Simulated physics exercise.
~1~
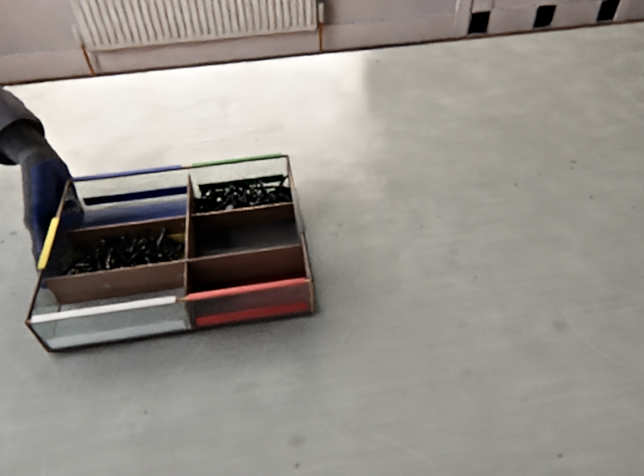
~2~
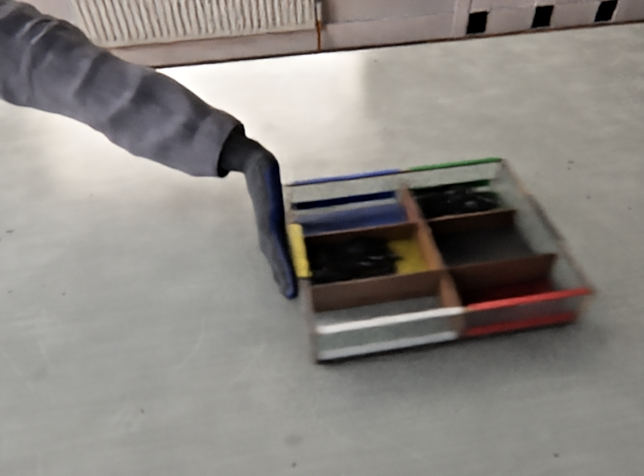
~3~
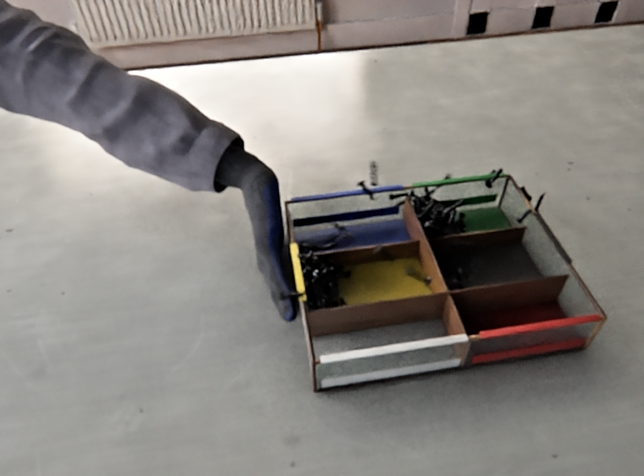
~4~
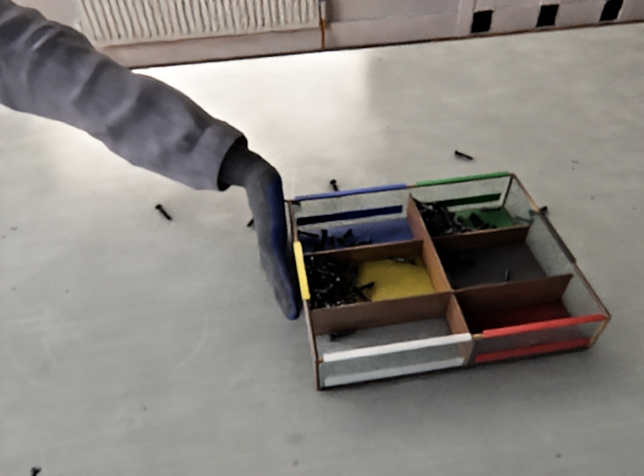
A gloved hand slides a divided tray right and stops, scattering some black screws.
